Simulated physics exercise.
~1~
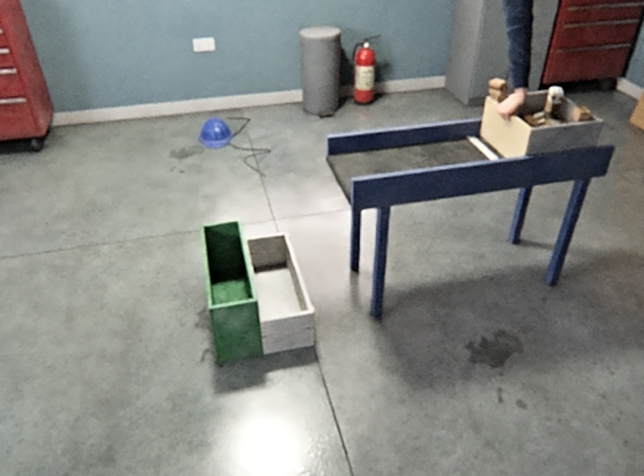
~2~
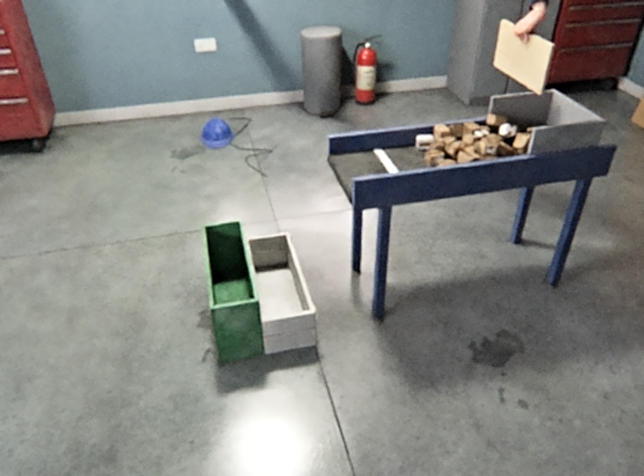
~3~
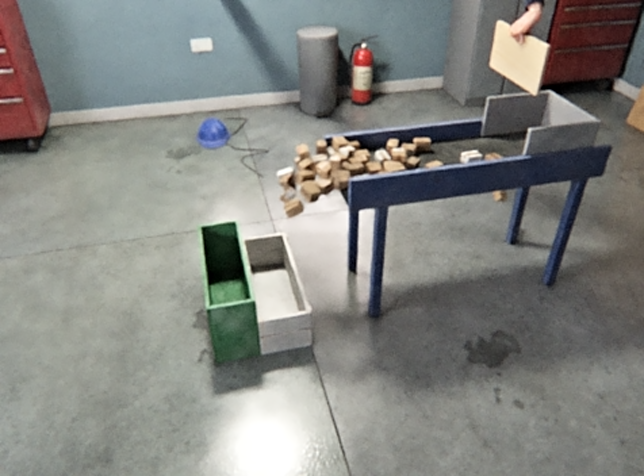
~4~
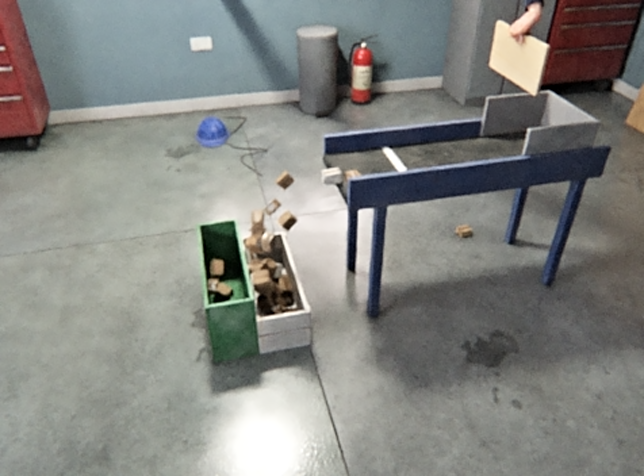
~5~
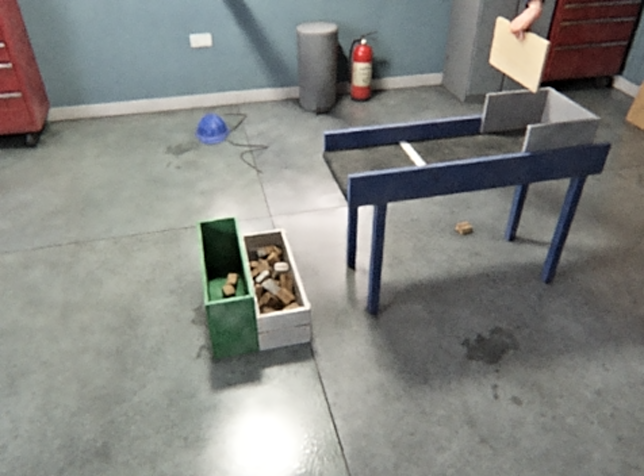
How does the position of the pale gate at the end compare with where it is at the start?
At the start the gate stands upright at the front of the grey pen, closing it off, and at the end it is held up in the air by a hand, well above the belt.
